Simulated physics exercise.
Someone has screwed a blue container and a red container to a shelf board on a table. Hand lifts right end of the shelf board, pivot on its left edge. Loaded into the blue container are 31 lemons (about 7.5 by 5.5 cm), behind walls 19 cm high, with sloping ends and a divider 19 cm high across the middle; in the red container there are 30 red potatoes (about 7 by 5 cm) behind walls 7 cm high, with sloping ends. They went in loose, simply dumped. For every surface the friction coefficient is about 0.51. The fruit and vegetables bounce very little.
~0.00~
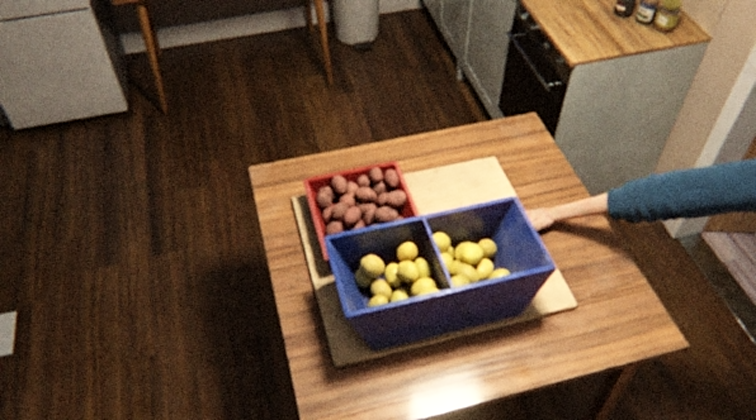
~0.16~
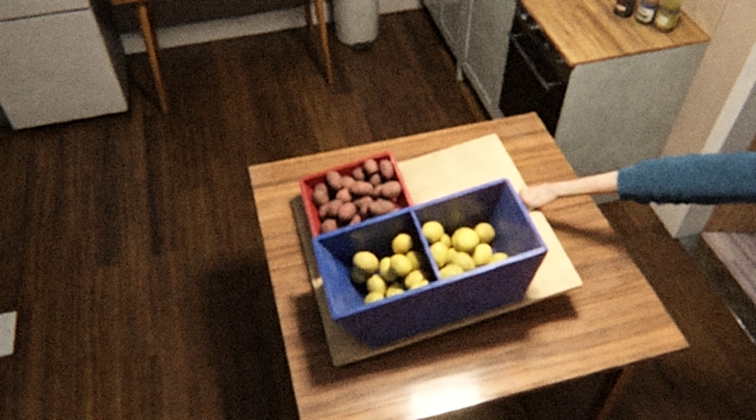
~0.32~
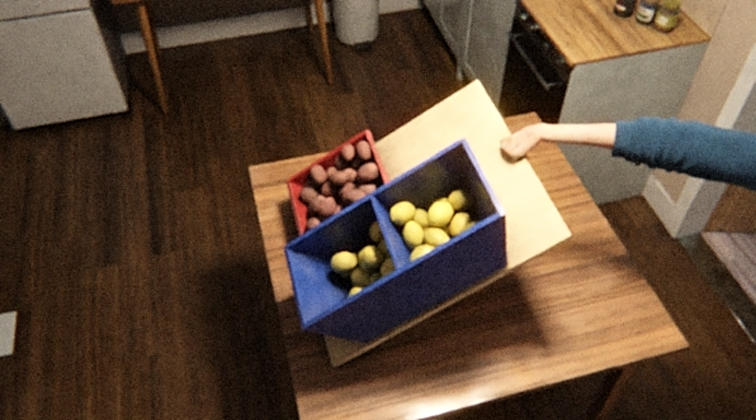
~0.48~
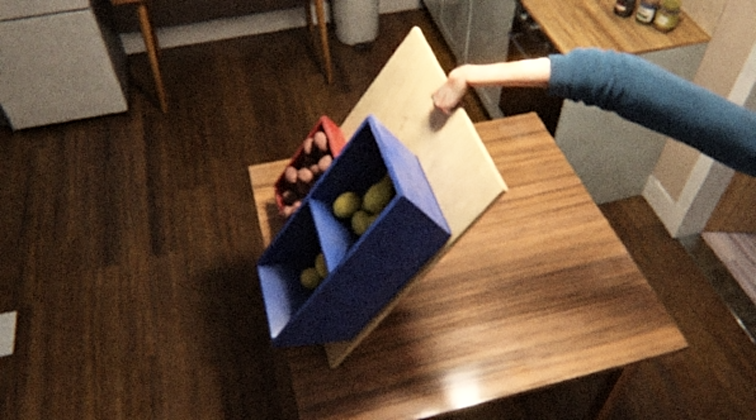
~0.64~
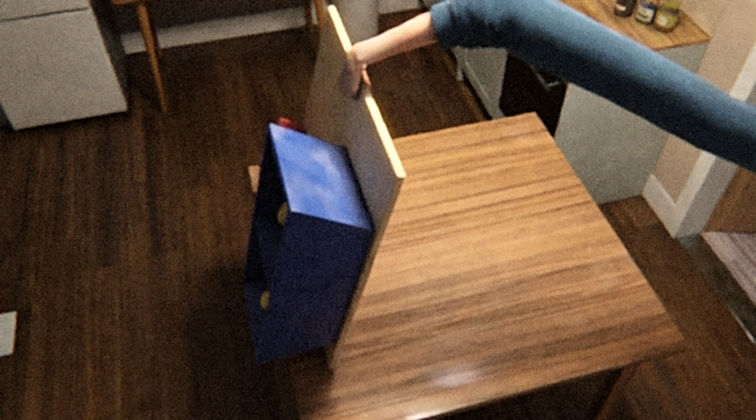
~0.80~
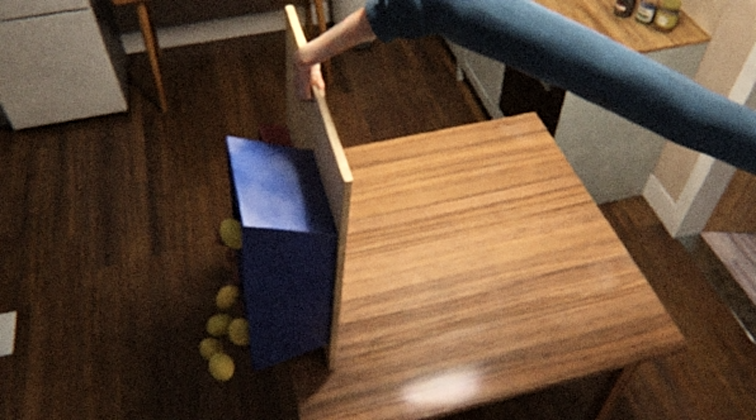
To begin with, a blue divided container of lemons and a red container of reddish potatoes rest on a board on a wooden table. A hand lifts the board's right end, tilting it steeply leftward until it stands nearly upright, and several lemons tumble out of the blue container.
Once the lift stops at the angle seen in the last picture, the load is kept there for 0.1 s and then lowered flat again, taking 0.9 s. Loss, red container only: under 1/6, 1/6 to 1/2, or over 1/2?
It holds below half.
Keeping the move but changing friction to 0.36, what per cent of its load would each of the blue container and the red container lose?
Then the blue container sheds 60 per cent, while the red container sheds 100 per cent.
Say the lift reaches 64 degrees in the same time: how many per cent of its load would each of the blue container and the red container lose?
In that case blue container 0 %, red container 50 %.
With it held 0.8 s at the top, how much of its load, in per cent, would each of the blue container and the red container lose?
With that change, blue container sheds 70 percent and red container sheds 100 percent.
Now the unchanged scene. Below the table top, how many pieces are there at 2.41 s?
Around 45, roughly.
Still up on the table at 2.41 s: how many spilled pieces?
Estimated count: 1.
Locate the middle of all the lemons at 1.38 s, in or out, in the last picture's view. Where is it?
Roughly (212, 403).
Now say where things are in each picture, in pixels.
In the first picture (each is followed by its nearest rim corner in this view, unless another is named), red container (by its farthest rim corner), (394, 163); blue container, (350, 314); 0° from level; none out.
Red container, (389, 152); blue container, (337, 316); 9° from level, in the second picture.
Blue container, (305, 325); 30° from level, in the third picture.
Blue container, (273, 343); 54° from level, in the fourth picture.
Blue container, (256, 360); 75° from level; 6 out, in the fifth picture.
Blue container, (252, 367); 84° from level; 20 out, in the sixth picture.
After 1.06 s, tilt 77°; blue container 15 in, 16 out and red container 4 in, 26 out.
After 1.38 s, tilt 38°; blue container 12 in, 19 out and red container 2 in, 28 out.
After 1.83 s, tilt 0°; blue container 12 in, 19 out and red container 1 in, 29 out.
Outcome (at 2.41 s), blue container 12 in, 19 out and red container 1 in, 29 out. Asked share, 29 of 30, 97 per cent.
